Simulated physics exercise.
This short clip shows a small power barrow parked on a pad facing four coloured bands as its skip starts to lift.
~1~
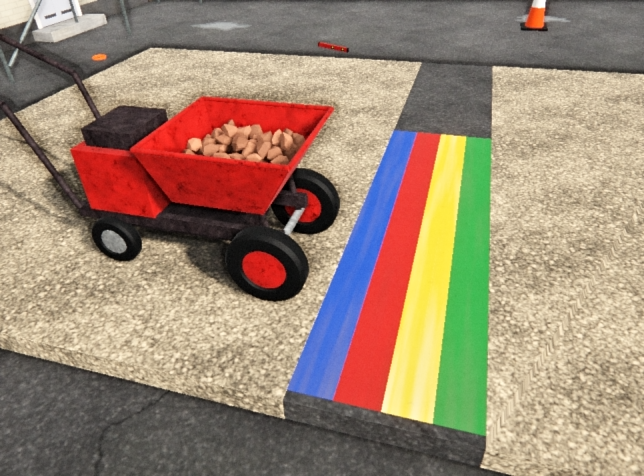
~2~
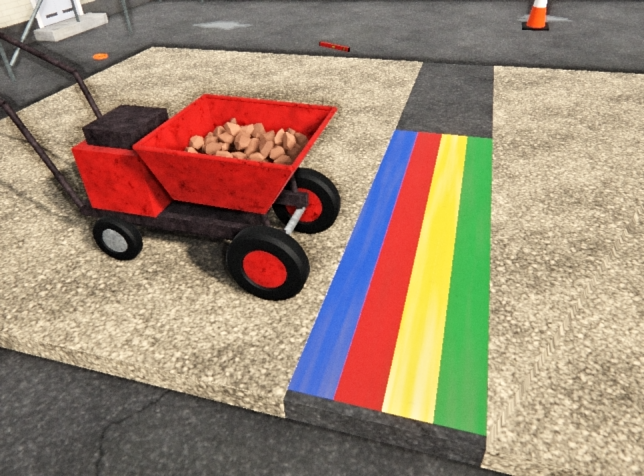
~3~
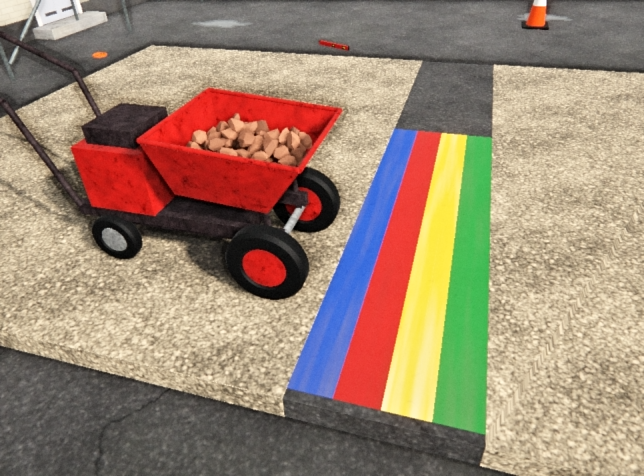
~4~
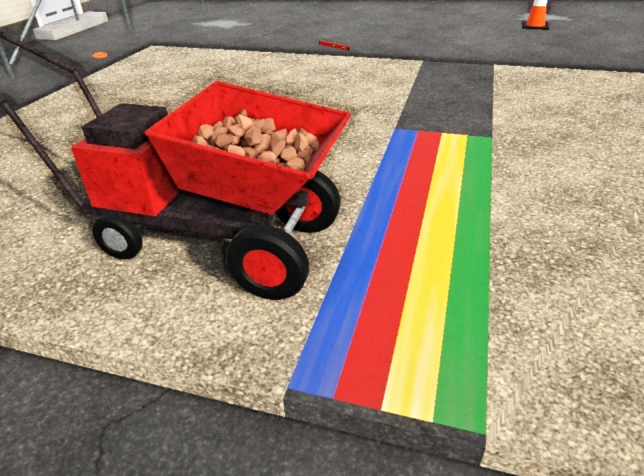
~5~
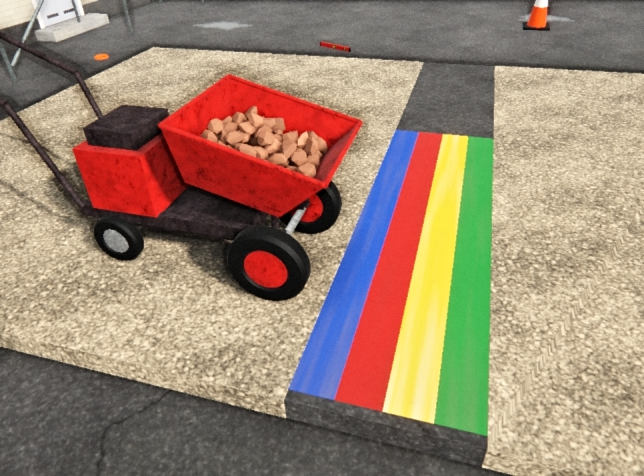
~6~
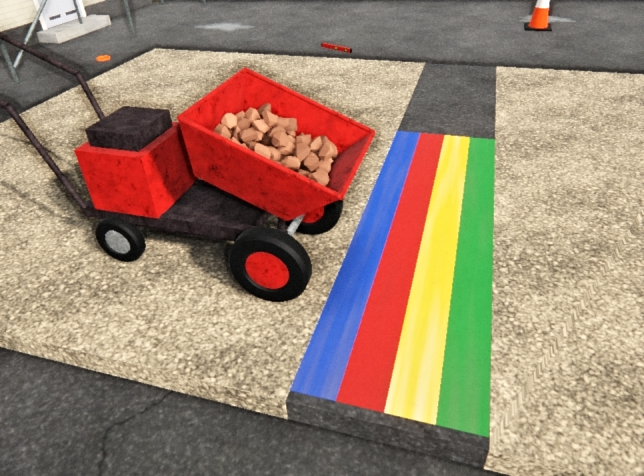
A red skip heaped with brownish rubble sits level at first on a small wheeled barrow, seen from a raised angle on a speckled tan pad in a paved yard. To its right lie blue, red, yellow and green bands, with an orange cone far behind. The skip tilts slowly forward to the right, its back edge rising, while the barrow, its wheels and the camera stay essentially still.
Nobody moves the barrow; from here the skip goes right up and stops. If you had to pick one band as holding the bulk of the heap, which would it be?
I would pick yellow.
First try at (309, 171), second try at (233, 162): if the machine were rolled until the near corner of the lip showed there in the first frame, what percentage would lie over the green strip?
Position 1 near 30 %, position 2 near 10 %.
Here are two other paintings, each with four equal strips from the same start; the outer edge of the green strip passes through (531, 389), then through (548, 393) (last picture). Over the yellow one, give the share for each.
The first gives around 30 %, the second around 30 %.
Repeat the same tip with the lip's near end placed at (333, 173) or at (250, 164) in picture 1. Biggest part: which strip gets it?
That green strip the first time, red the second time.
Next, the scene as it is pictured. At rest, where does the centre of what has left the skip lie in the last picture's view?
Near (440, 279).
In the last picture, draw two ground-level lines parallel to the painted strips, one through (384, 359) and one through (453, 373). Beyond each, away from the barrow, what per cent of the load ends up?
That's 70 per cent for the first and 20 per cent for the second.
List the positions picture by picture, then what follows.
Lip of the skip at (289, 168), level; top of the load at (240, 144), lumps of rubble; blue strip at (329, 341); red strip at (372, 350); yellow strip at (416, 359); green strip at (463, 368), in the first picture.
Lip of the skip at (292, 169), tipped barely; top of the load at (243, 143), in the second picture.
Lip of the skip at (299, 171), tipped barely; top of the load at (246, 136), in the third picture.
Lip of the skip at (310, 176), tipped a little; top of the load at (239, 130), in the fourth picture.
Lip of the skip at (325, 185), tipped clearly; top of the load at (244, 138), in the fifth picture.
Lip of the skip at (341, 197), tipped clearly; top of the load at (257, 136); blue strip at (332, 342); red strip at (375, 351); yellow strip at (419, 360); green strip at (466, 369), in the sixth picture.
Soon after the last picture, skip tipped steeply; all in the skip.
A little later, skip tipped right over; most in the skip; a stray few over the red strip; a small part over the yellow strip; a stray few over the green strip.
Later still, skip tipped right over; about a quarter in the skip; a small part over the red strip; about a third over the yellow strip; about a quarter over the green strip; a small part off the paint.
At rest, skip tipped right over; about a quarter in the skip; none over the blue strip; a small part over the red strip; about a third over the yellow strip; about a quarter over the green strip; a small part off the paint.
